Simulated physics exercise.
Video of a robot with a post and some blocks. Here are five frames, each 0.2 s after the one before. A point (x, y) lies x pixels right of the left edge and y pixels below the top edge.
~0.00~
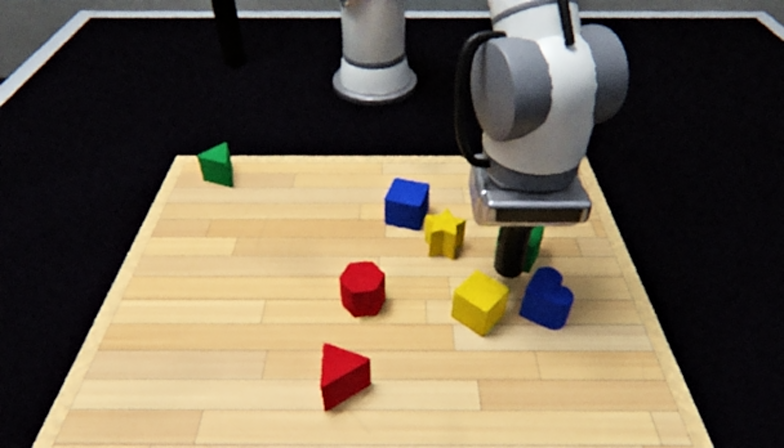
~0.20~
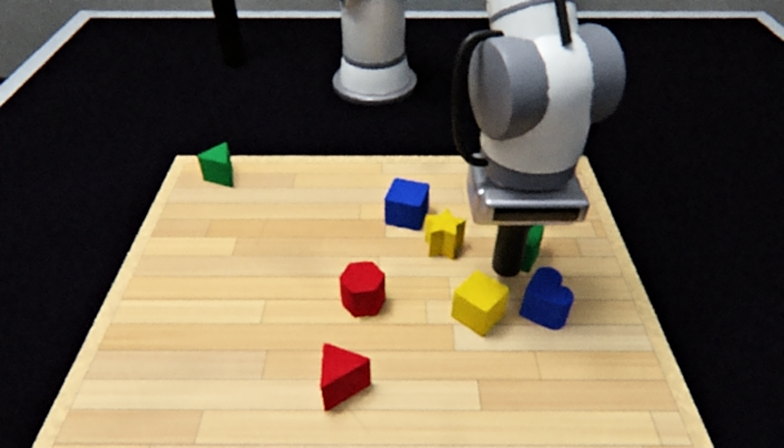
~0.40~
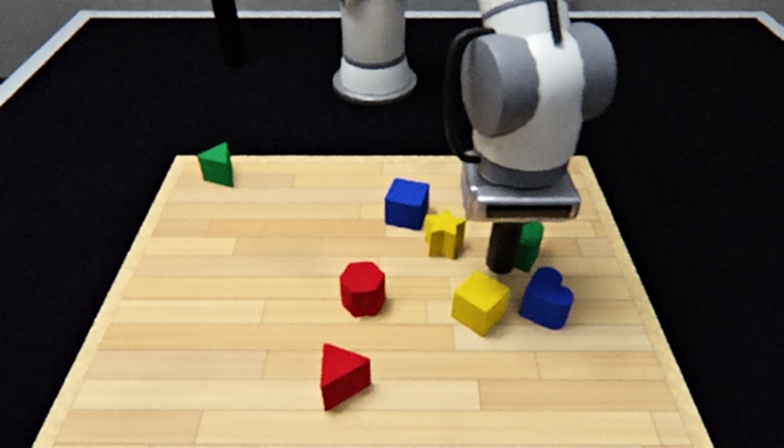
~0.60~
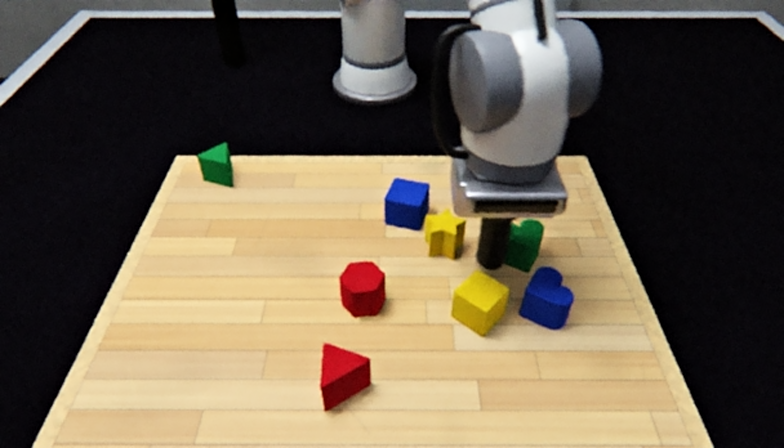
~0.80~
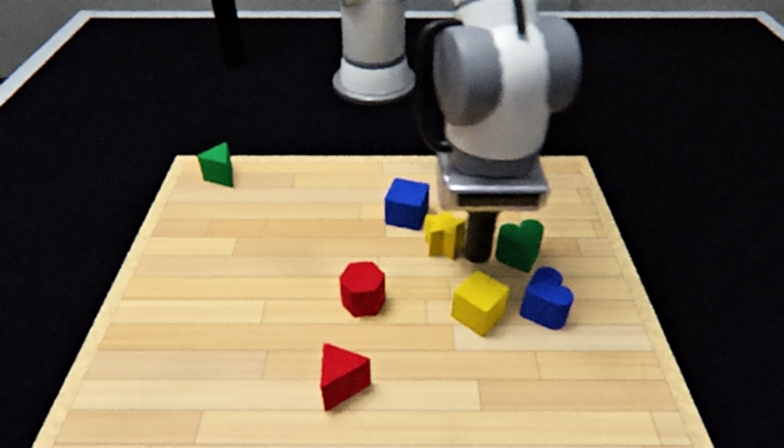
The clip opens on a robot arm holding a dark post over a wooden board of scattered red, blue, yellow and green blocks, with a green one partly hidden behind the post. The arm shifts a short way left, uncovering the green heart and drawing close beside the yellow star, while the blocks stay still.
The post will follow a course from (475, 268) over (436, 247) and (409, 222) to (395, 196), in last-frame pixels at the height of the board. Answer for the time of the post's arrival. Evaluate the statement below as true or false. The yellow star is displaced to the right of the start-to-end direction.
It is false.
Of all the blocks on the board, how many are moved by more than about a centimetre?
Count: Two.
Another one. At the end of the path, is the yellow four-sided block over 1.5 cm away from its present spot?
Answer: No.
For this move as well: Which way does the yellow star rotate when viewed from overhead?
Counterclockwise rotation.
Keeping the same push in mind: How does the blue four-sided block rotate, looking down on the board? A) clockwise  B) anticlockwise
My answer is option A.
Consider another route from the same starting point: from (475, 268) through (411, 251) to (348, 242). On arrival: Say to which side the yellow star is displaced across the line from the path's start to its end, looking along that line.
To the right.
The first path, step by step. One third of the way, post at (437, 234); blue four-sided block at (403, 188); yellow star at (416, 211).
Two thirds of the way, post at (409, 209); blue four-sided block at (379, 175), turned 65° clockwise; yellow star at (383, 199), turned 35° anticlockwise.
At the end, post at (395, 184); blue four-sided block at (365, 164), turned 25° clockwise; yellow star at (380, 196), turned 65° anticlockwise; yellow four-sided block in place; green heart block in place.
